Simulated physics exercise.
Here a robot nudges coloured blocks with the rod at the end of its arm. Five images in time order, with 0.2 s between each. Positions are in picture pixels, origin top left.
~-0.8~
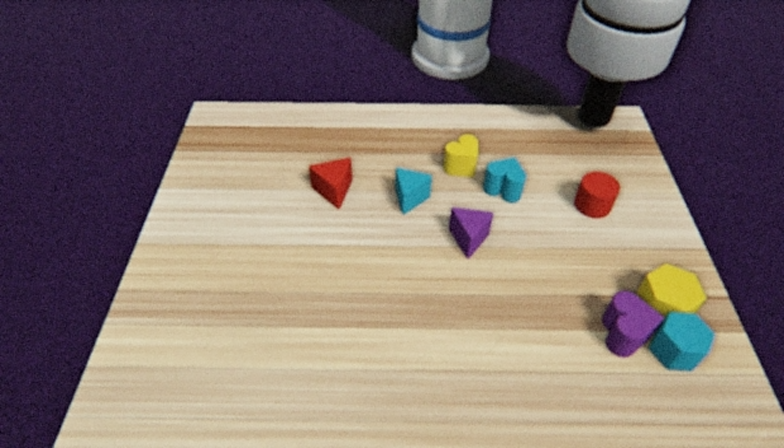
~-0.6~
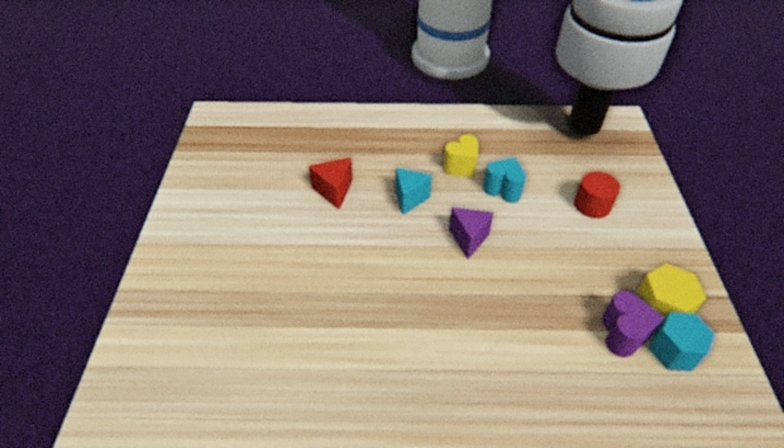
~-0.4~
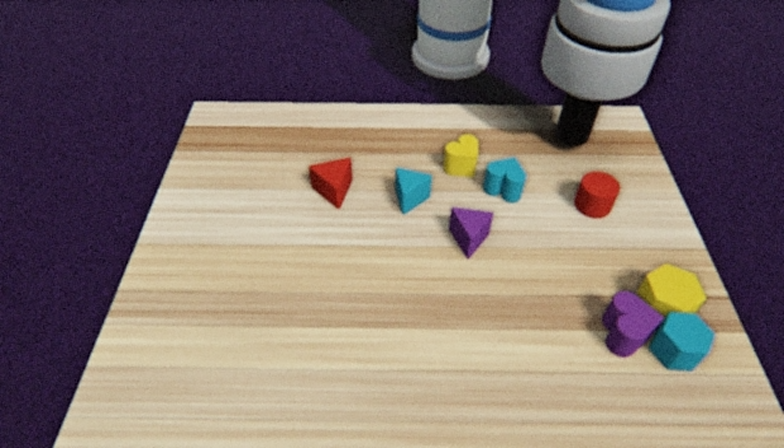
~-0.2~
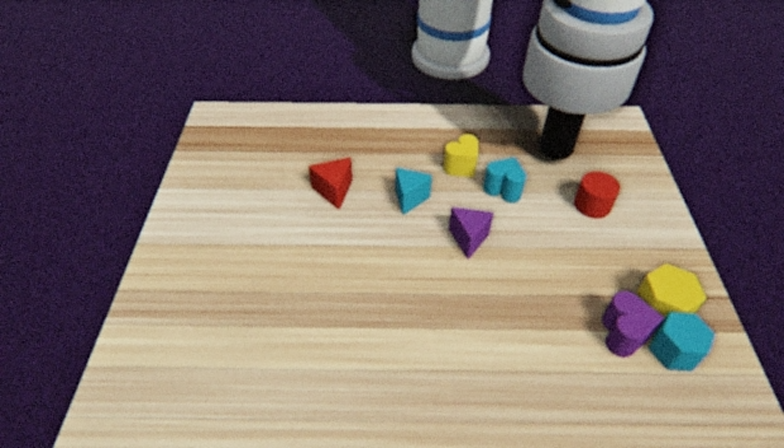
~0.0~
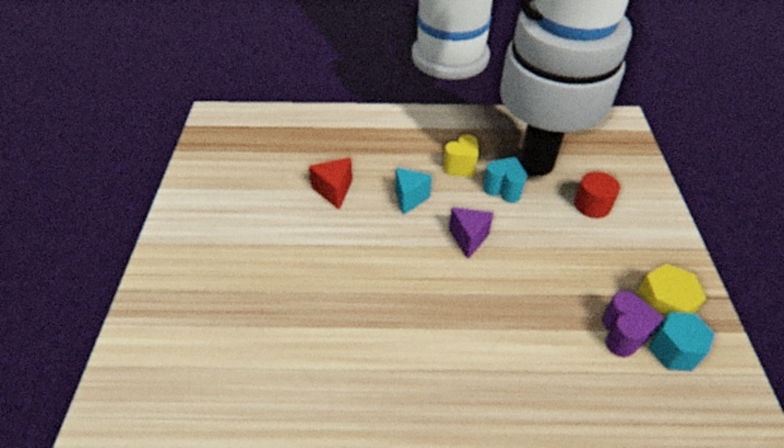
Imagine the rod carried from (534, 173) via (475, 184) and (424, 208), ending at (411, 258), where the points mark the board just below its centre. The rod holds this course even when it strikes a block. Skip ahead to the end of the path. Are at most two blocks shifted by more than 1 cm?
I expect not.
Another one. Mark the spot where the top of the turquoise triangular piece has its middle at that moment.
At the end it should sit near (386, 186).
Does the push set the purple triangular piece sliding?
In short: No.
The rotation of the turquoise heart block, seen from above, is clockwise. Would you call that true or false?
False - the claim does not hold.
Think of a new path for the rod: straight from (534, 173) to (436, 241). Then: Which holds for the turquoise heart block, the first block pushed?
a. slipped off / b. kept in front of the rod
That would be b.
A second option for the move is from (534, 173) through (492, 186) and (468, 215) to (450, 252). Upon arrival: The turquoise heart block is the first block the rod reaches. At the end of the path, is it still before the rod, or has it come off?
Still being pushed.
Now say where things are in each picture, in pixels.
The first picture shows rod's lower end (594, 118); turquoise triangular piece (411, 178); yellow heart block (464, 146); purple triangular piece (472, 218); turquoise heart block (508, 168).
The second picture shows rod (584, 126); blocks still.
The third picture shows rod (571, 136); blocks still.
The fourth picture shows rod (556, 149); blocks still.
The fifth picture shows rod (536, 165); turquoise triangular piece (411, 178); yellow heart block (464, 146); purple triangular piece (472, 218); turquoise heart block (508, 168).
The first path, step by step. One third of the way, rod (476, 177); yellow heart block (456, 145), turned 35° clockwise; turquoise heart block (481, 186), turned 75° anticlockwise.
Two thirds of the way, rod (425, 200); turquoise triangular piece (388, 183), turned 45° clockwise; yellow heart block (451, 144), turned 60° clockwise; turquoise heart block (479, 189), turned 90° anticlockwise.
At the end, rod (411, 251); turquoise triangular piece (386, 186), turned 70° clockwise; yellow heart block (451, 144), turned 60° clockwise; purple triangular piece still; turquoise heart block (479, 189), turned 90° anticlockwise.
